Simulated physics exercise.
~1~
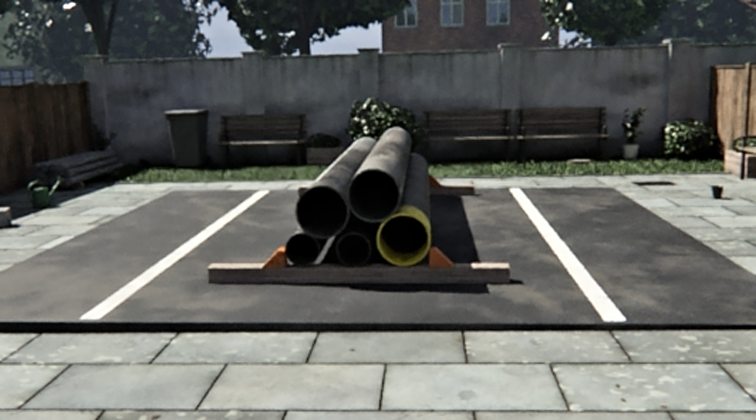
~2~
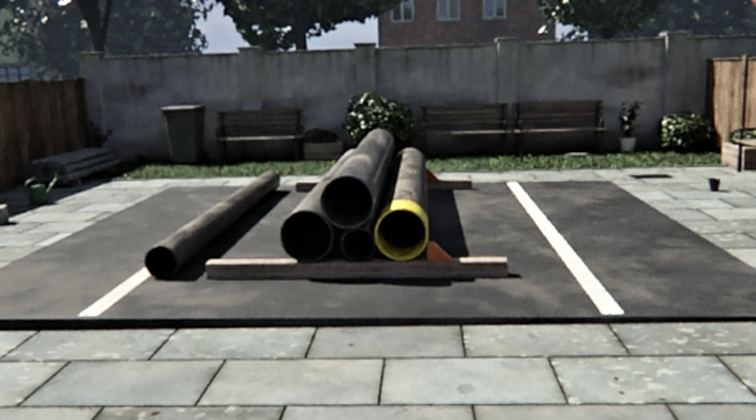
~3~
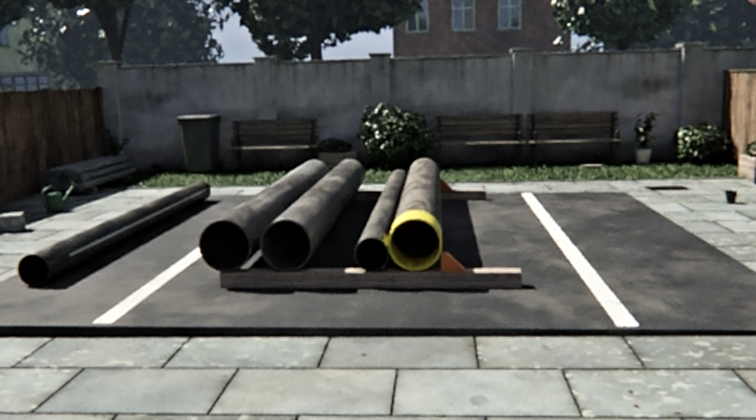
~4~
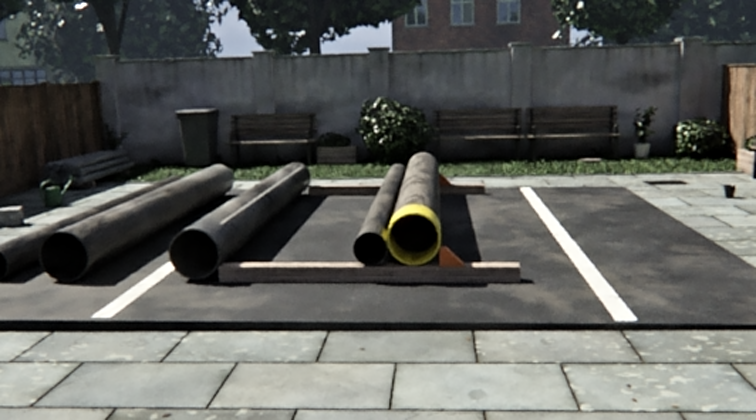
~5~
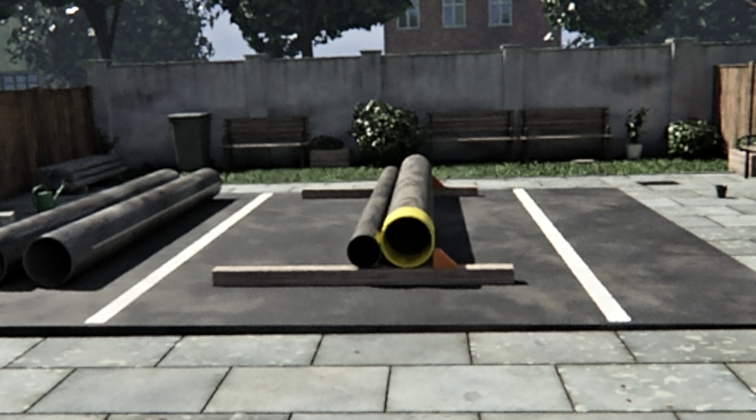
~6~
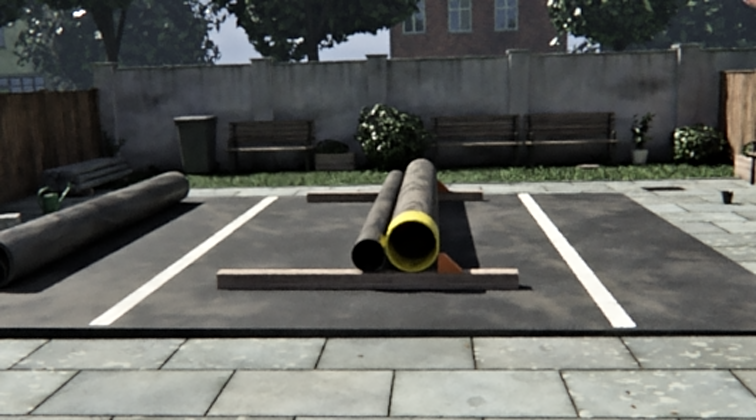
To begin with, five hollow dark pipes, one with a yellow rim, lie stacked on wooden bearers between two white lines, held by orange chocks in a walled yard. The left chock goes, and a slimmer pipe rolls out to the left line while the rest of the pile slumps. It rolls on over the line as the two big pipes drop and spread leftward. They follow it across, one behind the other. By the end a single big pipe shows at the left edge, while the yellow-rimmed pipe and a slim dark one rest together on the bearers beside the right chock.
